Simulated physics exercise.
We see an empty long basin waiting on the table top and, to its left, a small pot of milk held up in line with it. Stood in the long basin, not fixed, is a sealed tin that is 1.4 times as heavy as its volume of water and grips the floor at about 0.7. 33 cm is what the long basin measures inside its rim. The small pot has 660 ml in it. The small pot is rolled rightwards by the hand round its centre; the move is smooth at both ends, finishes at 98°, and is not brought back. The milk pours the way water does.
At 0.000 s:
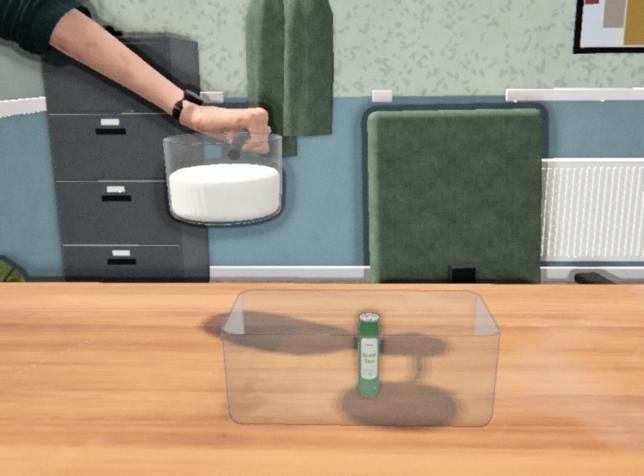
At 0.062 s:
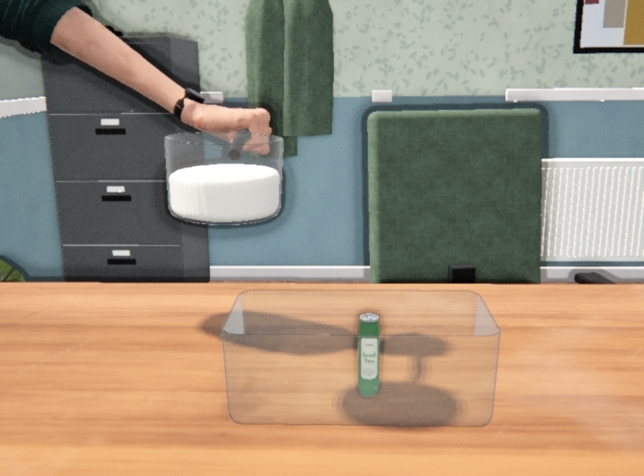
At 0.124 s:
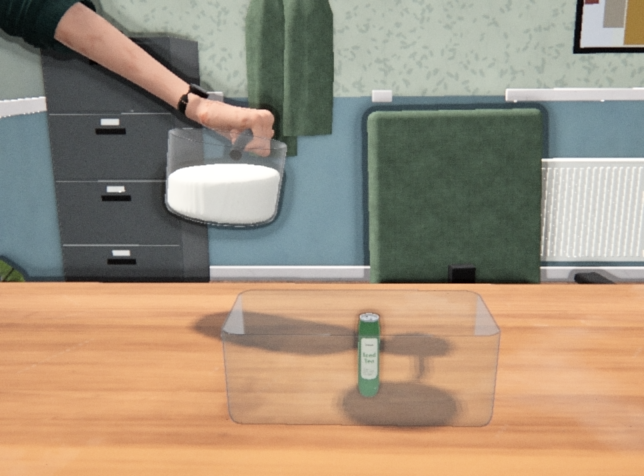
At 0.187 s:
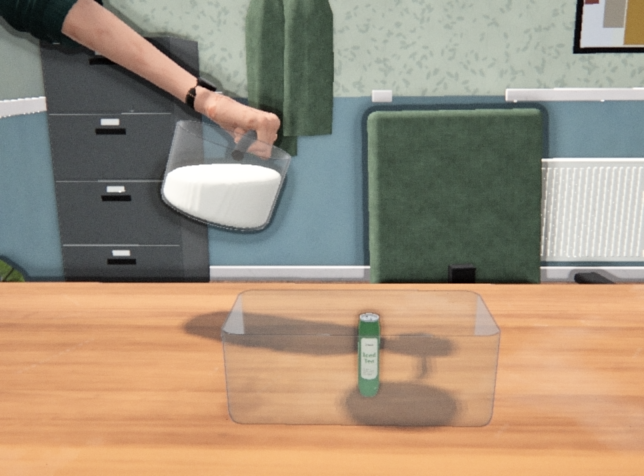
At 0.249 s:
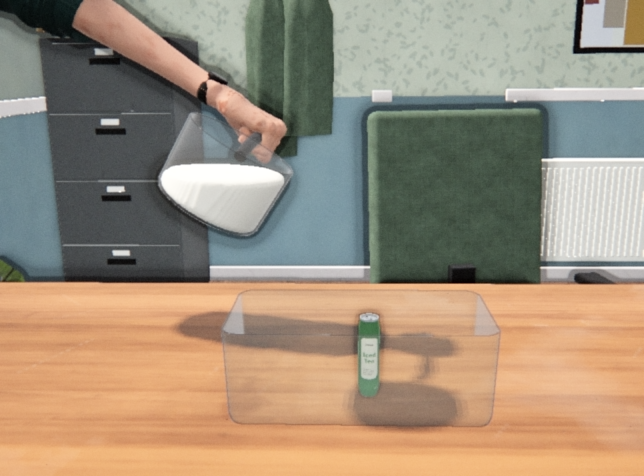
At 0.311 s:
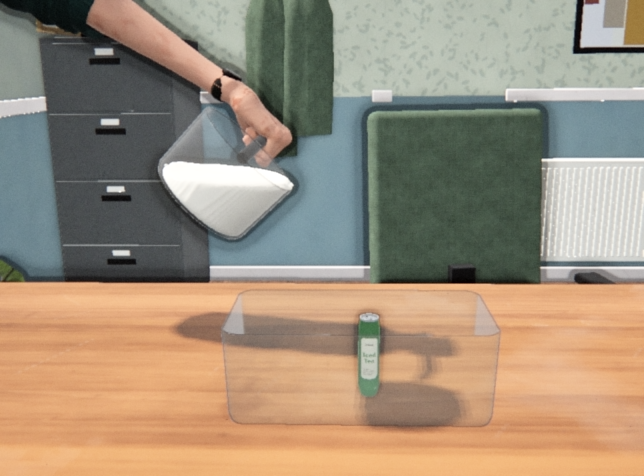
At first, a hand holds a small clear pot of white milk level, up and to the left of a long clear basin on a wooden table, with a green tin standing inside the basin. The hand then turns the pot rightwards, slowly and then further, until it leans steeply and the milk slants against its walls.
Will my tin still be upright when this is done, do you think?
Yes, it will be.
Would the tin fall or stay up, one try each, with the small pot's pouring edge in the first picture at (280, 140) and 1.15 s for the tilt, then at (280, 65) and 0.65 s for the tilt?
In the first try it remains standing; in the second it comes down.
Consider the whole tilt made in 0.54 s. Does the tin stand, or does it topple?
It stays steady, then.
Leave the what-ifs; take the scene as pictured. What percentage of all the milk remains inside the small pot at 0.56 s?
I'd put it near 42 percent.
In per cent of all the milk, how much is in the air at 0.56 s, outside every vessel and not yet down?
Roughly 44 percent.
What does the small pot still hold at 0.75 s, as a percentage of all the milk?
Share remaining: Approx. 16 %.
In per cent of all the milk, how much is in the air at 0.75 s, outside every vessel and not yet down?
Some 14 % is up in the air.
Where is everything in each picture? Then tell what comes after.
In the first frame, it leans 0°; its right rim is at (280, 140); the milk meets the walls at (173, 172) and (279, 173); the long basin's rim runs from (232, 312) to (489, 313); the tin's top is at (369, 321).
In the second frame, it leans 2°; its right rim is at (282, 142); the milk meets the walls at (173, 173) and (279, 173).
In the third frame, it leans 9°; its right rim is at (285, 149); the milk meets the walls at (172, 173) and (280, 173).
In the fourth frame, it leans 19°; its right rim is at (289, 160); the milk meets the walls at (170, 172) and (281, 174).
In the fifth frame, it leans 31°; its right rim is at (291, 174); the milk meets the walls at (166, 170) and (285, 178).
In the sixth frame, it leans 46°; its right rim is at (289, 191); the milk meets the walls at (165, 165) and (289, 180); 1 per cent is over the edge.
Then, 0.56 s in, the tilt is 94° and 43 per cent is still to pour; the tin stands where it began.
Then, 0.75 s in, the tilt is 98° and 16 per cent is still to pour; the tin stands where it began.
Then, 0.94 s in, the tilt is 98° and 5 per cent is still to pour; the tin stands where it began.
Then, 1.15 s in, the tilt is 98° and 1 per cent is still to pour; the tin stands where it began.
Finally, the tin stands where it began.
